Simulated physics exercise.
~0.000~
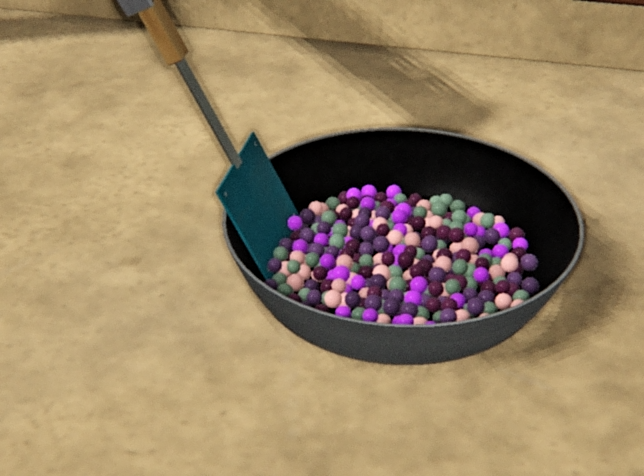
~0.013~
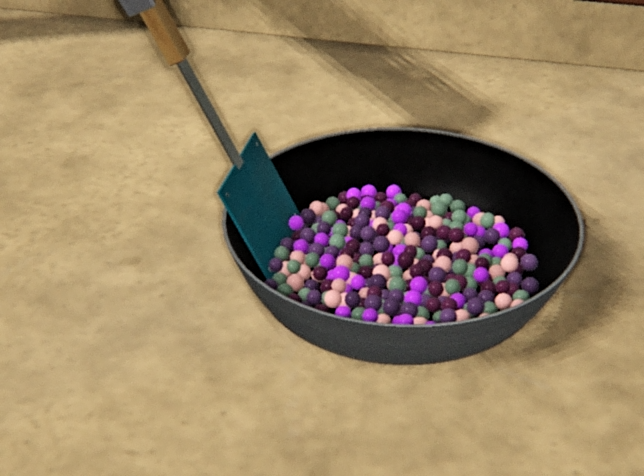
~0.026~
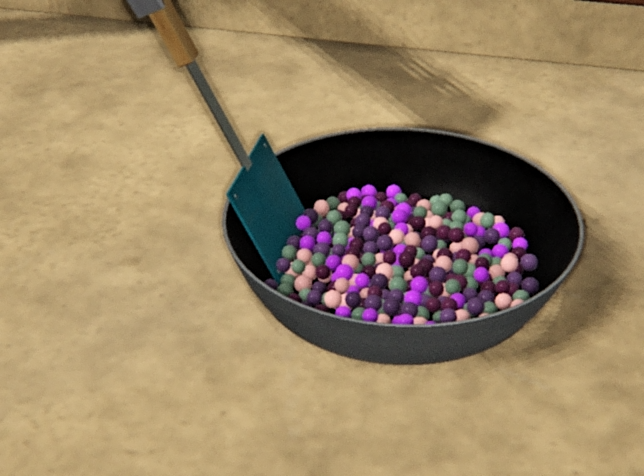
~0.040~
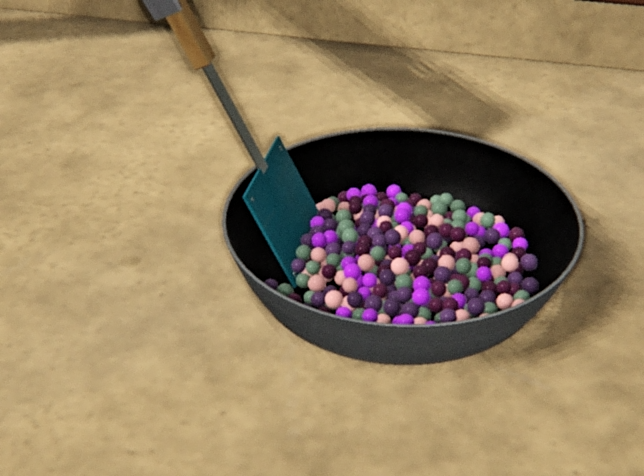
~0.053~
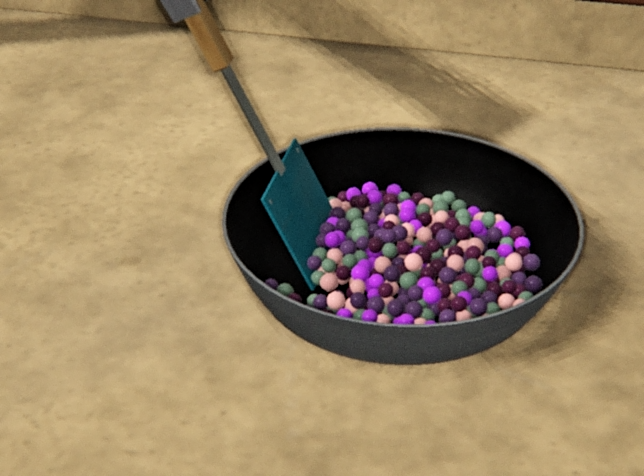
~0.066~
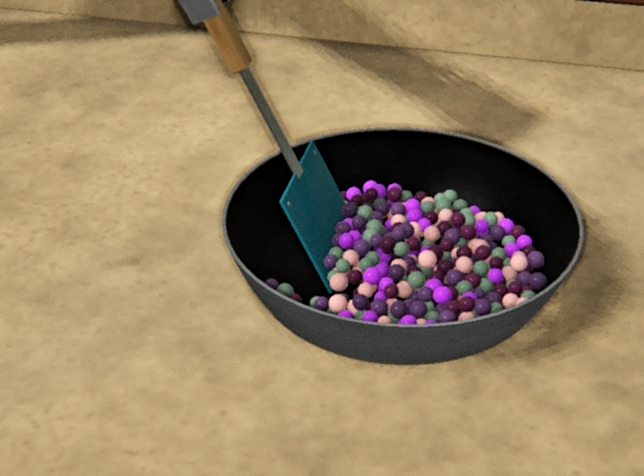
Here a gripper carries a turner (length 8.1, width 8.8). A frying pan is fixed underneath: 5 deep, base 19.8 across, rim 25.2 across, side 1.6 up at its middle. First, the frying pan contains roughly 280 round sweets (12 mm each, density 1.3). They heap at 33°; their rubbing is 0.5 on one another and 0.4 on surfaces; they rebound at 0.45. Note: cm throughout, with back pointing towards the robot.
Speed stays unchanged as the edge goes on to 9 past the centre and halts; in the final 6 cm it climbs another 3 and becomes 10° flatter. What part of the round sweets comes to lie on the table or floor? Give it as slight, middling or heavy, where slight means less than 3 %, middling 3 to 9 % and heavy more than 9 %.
Heavy.
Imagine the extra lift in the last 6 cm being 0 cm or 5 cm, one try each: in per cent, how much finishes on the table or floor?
I'd say close to 15 percent for the first and close to 20 percent for the second.
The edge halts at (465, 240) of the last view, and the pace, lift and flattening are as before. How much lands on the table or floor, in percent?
Something near 5 in a hundred.
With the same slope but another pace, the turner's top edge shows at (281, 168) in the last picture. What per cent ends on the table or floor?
That share would be about 20 percent.
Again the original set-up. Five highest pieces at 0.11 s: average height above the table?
4 cm.
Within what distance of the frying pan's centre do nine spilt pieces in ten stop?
Roughly 55 cm.
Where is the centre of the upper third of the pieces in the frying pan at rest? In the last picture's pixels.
Somewhere around (517, 272) in the last picture.
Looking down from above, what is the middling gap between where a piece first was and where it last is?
About 4 centimetres.
After 0.11 s, sloping 64°, highest piece 4 above the table; 277 in the frying pan.
After 0.15 s, sloping 61°, highest piece 5 above the table; 277 in the frying pan.
After 0.38 s, sloping 54°, highest piece 18 above the table; 228 in the frying pan, 31 on the table or floor, 18 on the blade or in flight.
After 1.43 s, sloping 54°, highest piece 5 above the table; 228 in the frying pan, 49 on the table or floor.
In the end, 228 in the frying pan, 49 on the table or floor. That is 18 % on the table or floor.
